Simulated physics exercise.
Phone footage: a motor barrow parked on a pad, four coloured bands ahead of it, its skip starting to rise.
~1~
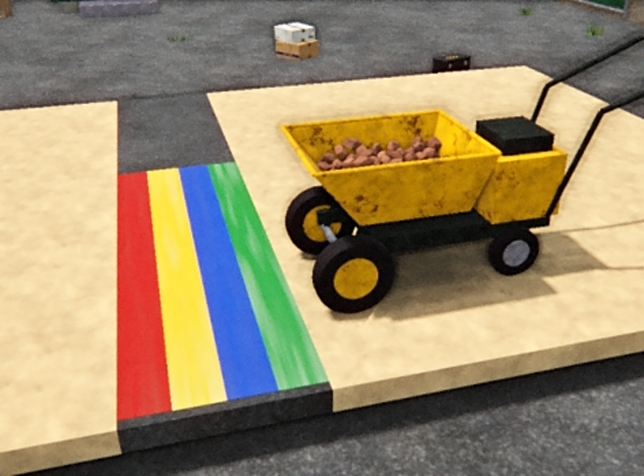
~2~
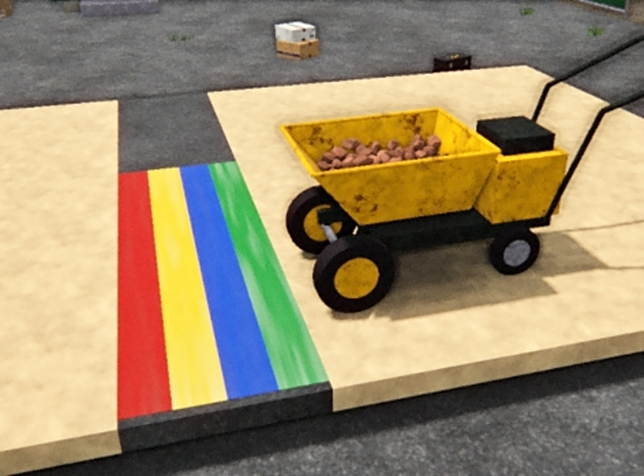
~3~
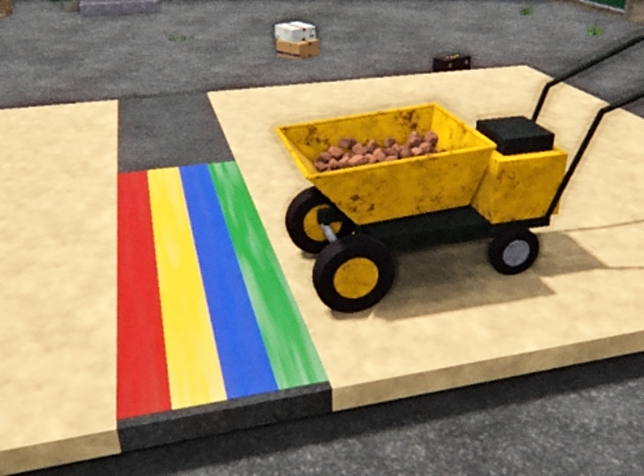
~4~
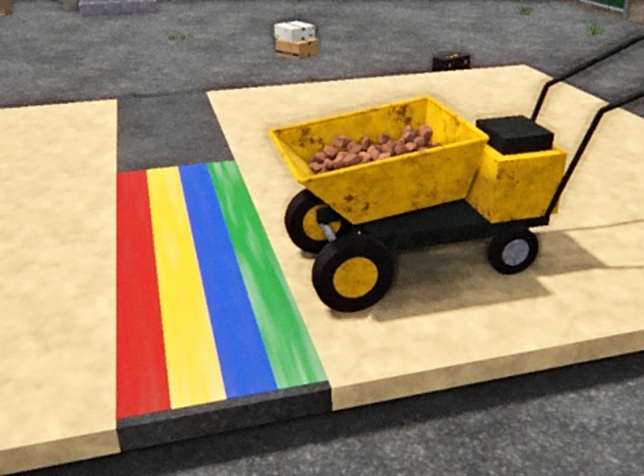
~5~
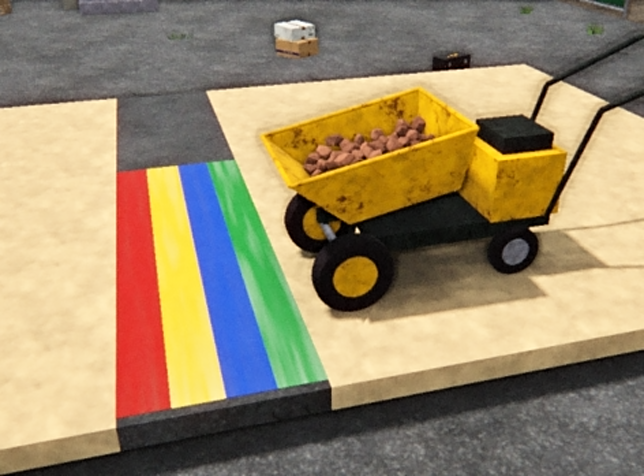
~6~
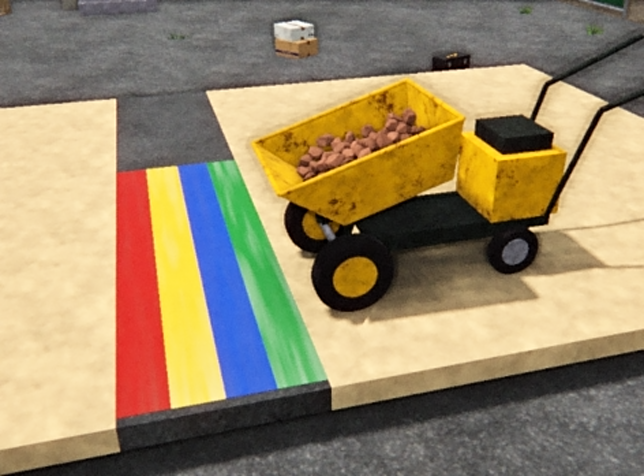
The footage shows a yellow motor barrow loaded with reddish-brown rubble, parked on a pale pad beside red, yellow, blue and green bands. Its skip starts level, then gradually tilts forward to the left while the wheels stay still.
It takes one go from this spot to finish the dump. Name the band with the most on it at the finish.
The yellow one.
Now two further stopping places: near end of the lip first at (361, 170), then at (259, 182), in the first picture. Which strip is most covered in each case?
The strip in blue the first time, the red strip the second time.
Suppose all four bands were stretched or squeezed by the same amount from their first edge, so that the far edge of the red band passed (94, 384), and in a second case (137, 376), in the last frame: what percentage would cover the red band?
About 20 %, then 20 %.
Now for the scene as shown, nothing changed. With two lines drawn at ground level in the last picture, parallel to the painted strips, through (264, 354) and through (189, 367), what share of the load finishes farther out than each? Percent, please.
Near 70 % and near 40 %, in that order.
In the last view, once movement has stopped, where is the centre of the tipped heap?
Around (176, 297).
Soon after the last picture, skip tipped steeply; all in the skip.
A little later, skip tipped right over; about two thirds in the skip; a small part over the blue strip; about a quarter over the yellow strip; a stray few over the red strip.
Later still, skip tipped right over; about a quarter in the skip; a small part over the blue strip; about a third over the yellow strip; about a quarter over the red strip; a small part off the paint.
At rest, skip tipped right over; about a quarter in the skip; none over the green strip; a small part over the blue strip; about a third over the yellow strip; about a quarter over the red strip; a small part off the paint.
